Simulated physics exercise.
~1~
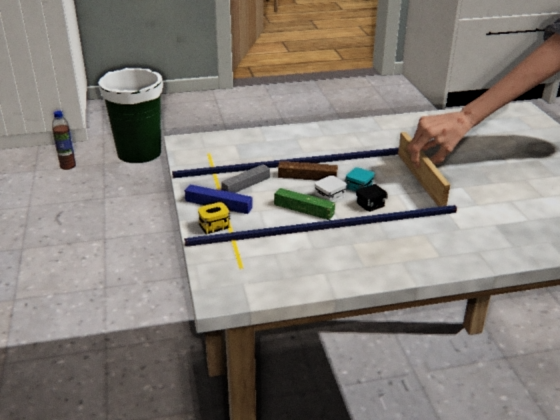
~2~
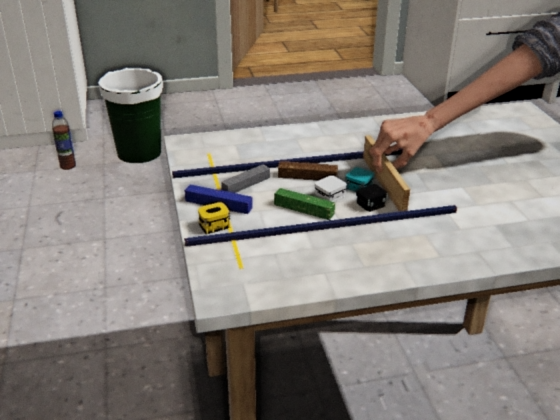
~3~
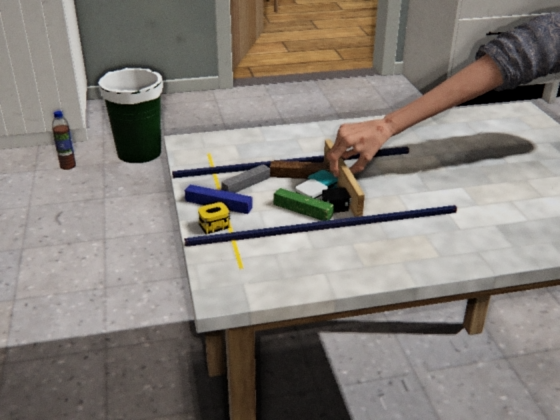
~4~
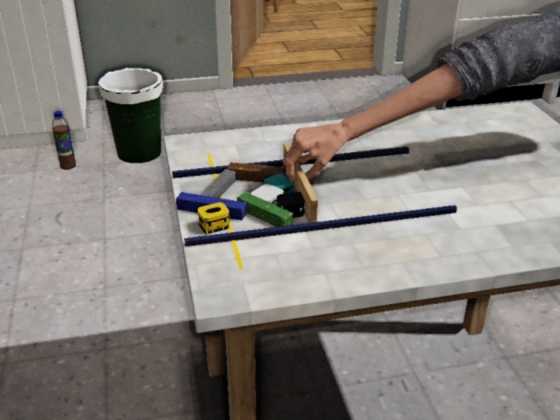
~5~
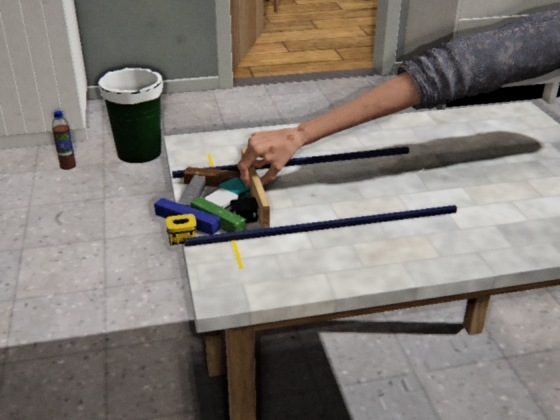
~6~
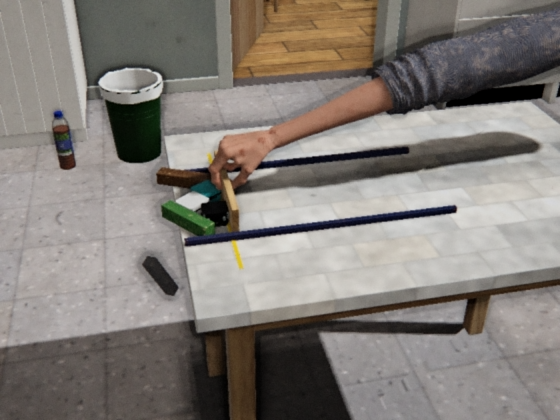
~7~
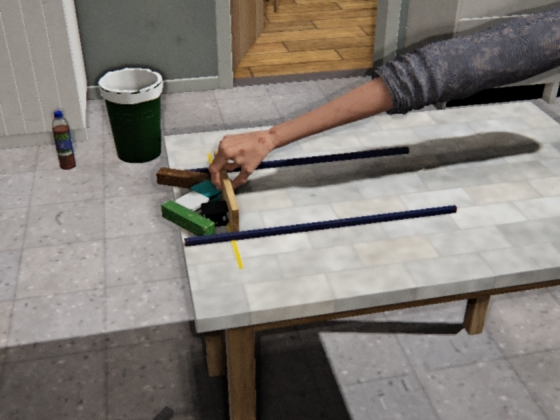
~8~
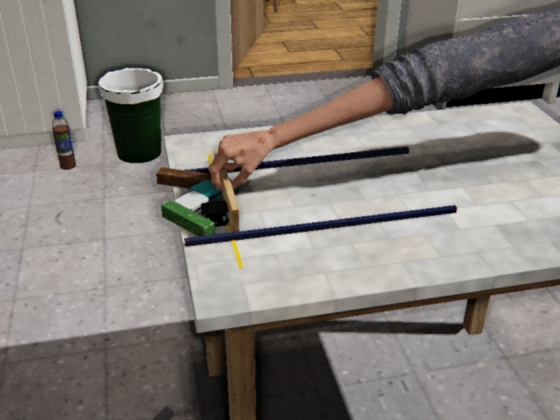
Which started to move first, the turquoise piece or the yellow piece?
The turquoise piece started to move first, while the yellow piece stayed where it was until the board had pushed the others much closer to the left edge.
